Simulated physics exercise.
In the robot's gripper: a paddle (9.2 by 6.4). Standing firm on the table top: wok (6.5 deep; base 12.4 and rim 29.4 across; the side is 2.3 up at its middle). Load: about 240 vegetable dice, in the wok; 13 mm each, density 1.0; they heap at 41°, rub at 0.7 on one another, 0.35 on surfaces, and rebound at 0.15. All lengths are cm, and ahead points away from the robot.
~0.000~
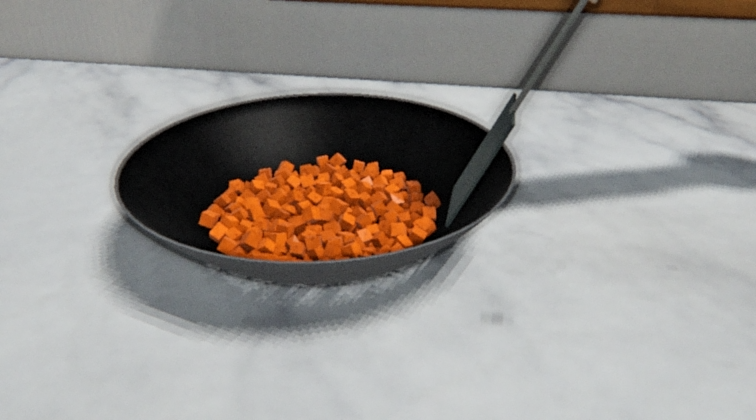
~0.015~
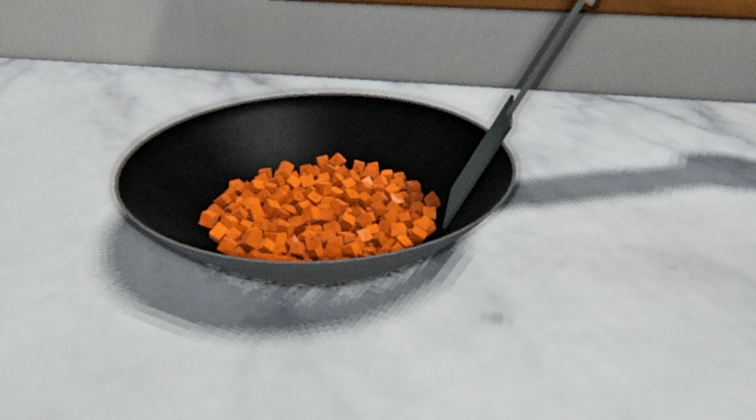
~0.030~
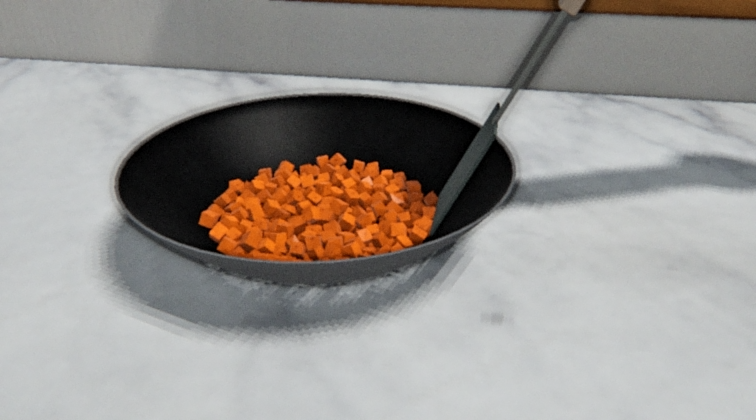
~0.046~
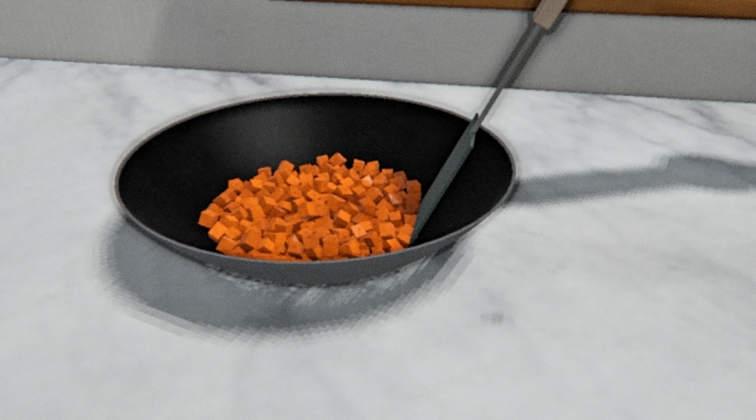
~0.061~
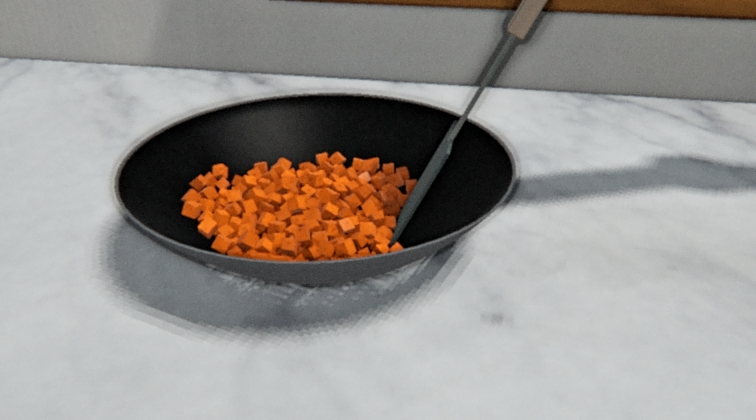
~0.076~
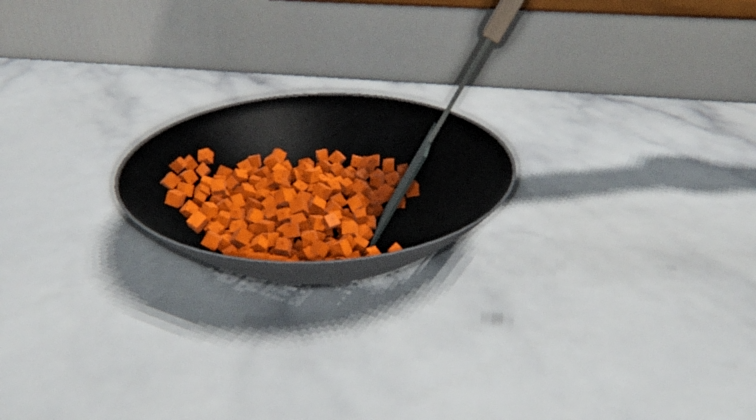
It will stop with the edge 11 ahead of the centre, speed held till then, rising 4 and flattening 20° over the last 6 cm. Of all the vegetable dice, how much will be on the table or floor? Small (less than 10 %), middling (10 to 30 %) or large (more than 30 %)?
A large share, more than 30 %, ends on the table or floor.
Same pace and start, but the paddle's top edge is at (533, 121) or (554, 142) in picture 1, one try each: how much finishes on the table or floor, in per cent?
Some 30 and 35 per cent.
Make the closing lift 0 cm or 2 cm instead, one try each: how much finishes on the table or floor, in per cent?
Some 40 and 40 per cent.
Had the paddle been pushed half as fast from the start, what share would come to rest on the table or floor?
In that case some 20 per cent.
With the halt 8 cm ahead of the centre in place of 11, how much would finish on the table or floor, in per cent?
Then about 15 per cent.
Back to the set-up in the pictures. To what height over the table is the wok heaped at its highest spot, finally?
Roughly 5.5 cm.
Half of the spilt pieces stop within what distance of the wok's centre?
About 34 cm.
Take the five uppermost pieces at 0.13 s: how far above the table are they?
Roughly 8 cm.
After 0.13 s, sloping 64°, highest piece 9 above the table; 232 in the wok, 3 on the blade or in flight.
After 0.18 s, sloping 60°, highest piece 10 above the table; 226 in the wok, 9 on the blade or in flight.
After 0.41 s, sloping 44°, highest piece 14 above the table; 142 in the wok, 50 on the table or floor, 43 on the blade or in flight.
After 1.46 s, sloping 44°, highest piece 7 above the table; 142 in the wok, 93 on the table or floor.
At rest, 142 in the wok, 93 on the table or floor. That is 40 % on the table or floor.
